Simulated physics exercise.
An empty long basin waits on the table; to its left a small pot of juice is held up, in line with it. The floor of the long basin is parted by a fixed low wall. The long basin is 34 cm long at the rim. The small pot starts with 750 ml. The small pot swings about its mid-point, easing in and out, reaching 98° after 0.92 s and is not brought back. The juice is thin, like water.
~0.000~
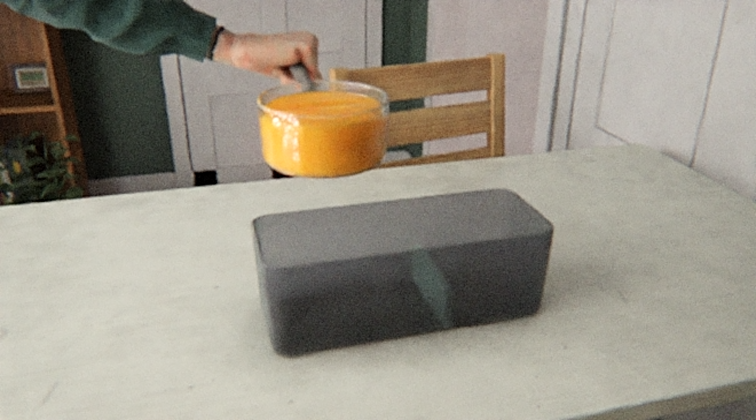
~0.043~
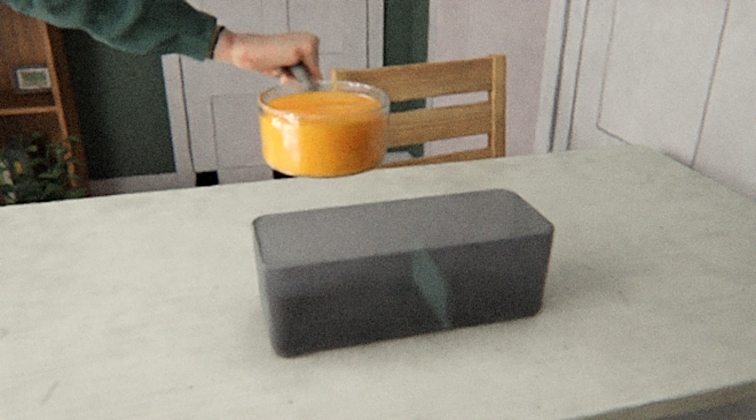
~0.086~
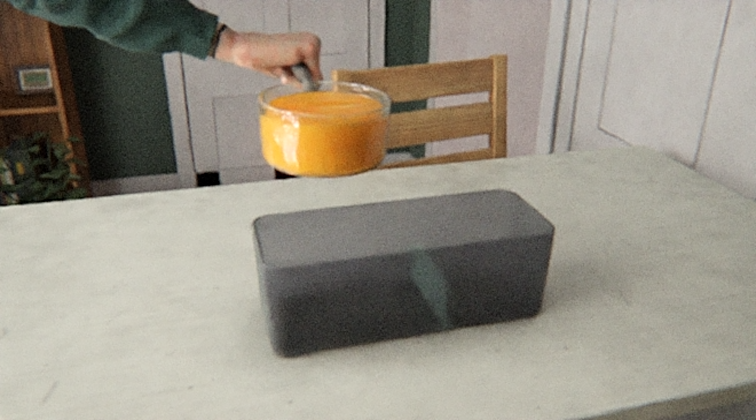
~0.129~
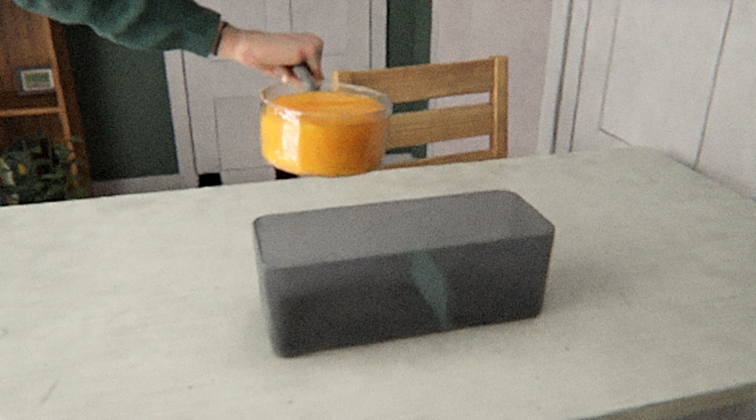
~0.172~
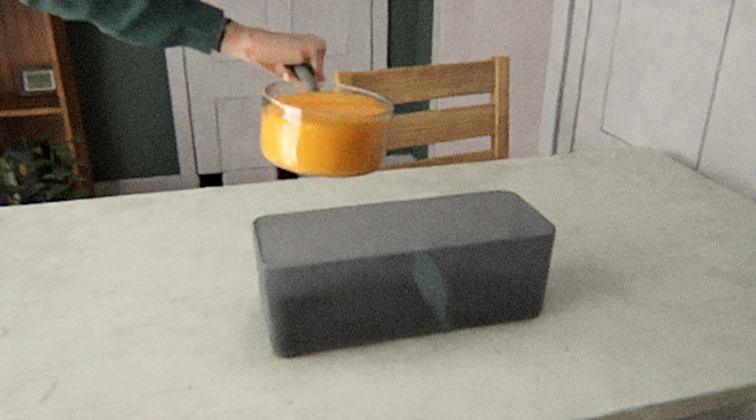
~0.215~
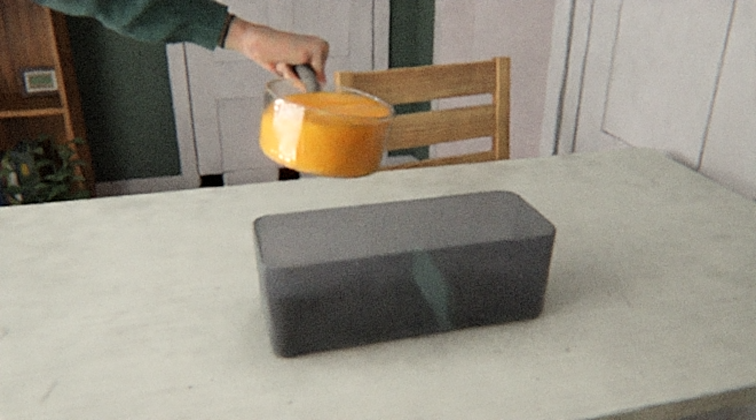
In a room with pale paneled doors, dark green wall sections and a wooden shelf at left, a light tabletop is seen from slightly above. A long, see-through grey basin sits on it before a wooden chair, while a green-sleeved hand holds a clear pot of orange juice above and behind it. The hand slowly tilts the pot slightly rightward, the juice shifting inside, while the view stays practically still.
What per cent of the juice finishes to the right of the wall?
About 51 per cent.
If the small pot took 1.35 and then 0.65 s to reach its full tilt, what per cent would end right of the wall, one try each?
First 55, then 40 per cent.
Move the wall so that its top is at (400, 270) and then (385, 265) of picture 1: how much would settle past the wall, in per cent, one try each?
First 85, then 95 per cent.
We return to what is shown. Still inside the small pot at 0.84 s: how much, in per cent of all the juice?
Near 10 in a hundred.
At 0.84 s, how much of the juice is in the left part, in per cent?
About 30 per cent.
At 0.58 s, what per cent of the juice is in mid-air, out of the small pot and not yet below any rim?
About 34 per cent.
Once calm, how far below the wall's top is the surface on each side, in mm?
Some 36 mm on the left and 24 mm on the right.
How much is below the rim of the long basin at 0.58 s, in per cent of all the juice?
Near 14 in a hundred.
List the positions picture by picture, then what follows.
It leans 0°; its right rim is at (386, 95); the juice meets the walls at (262, 110) and (382, 102); the long basin's rim runs from (257, 243) to (532, 209); the wall's top is at (432, 268), in the first picture.
It leans 1°; its right rim is at (386, 96); the juice meets the walls at (262, 110) and (383, 102), in the second picture.
It leans 2°; its right rim is at (387, 97); the juice meets the walls at (262, 110) and (383, 103), in the third picture.
It leans 5°; its right rim is at (388, 100); the juice meets the walls at (263, 110) and (384, 103), in the fourth picture.
It leans 8°; its right rim is at (389, 104); the juice meets the walls at (264, 109) and (386, 104), in the fifth picture.
It leans 13°; its right rim is at (391, 109); the juice meets the walls at (265, 110) and (388, 104), in the sixth picture.
By 0.58 s the tilt is 68° and 51 per cent is still to pour, 5 is left of the wall and 9 right of it.
By 0.84 s the tilt is 96° and 10 per cent is still to pour, 31 is left of the wall and 51 right of it.
By 1.12 s the tilt is 98° and 1 per cent is still to pour, 45 is left of the wall and 51 right of it.
By 1.42 s the tilt is 98° and 0 per cent is still to pour, 48 is left of the wall and 51 right of it.
At rest 48 per cent lies left of the wall, 51 right of it and 1 outside.
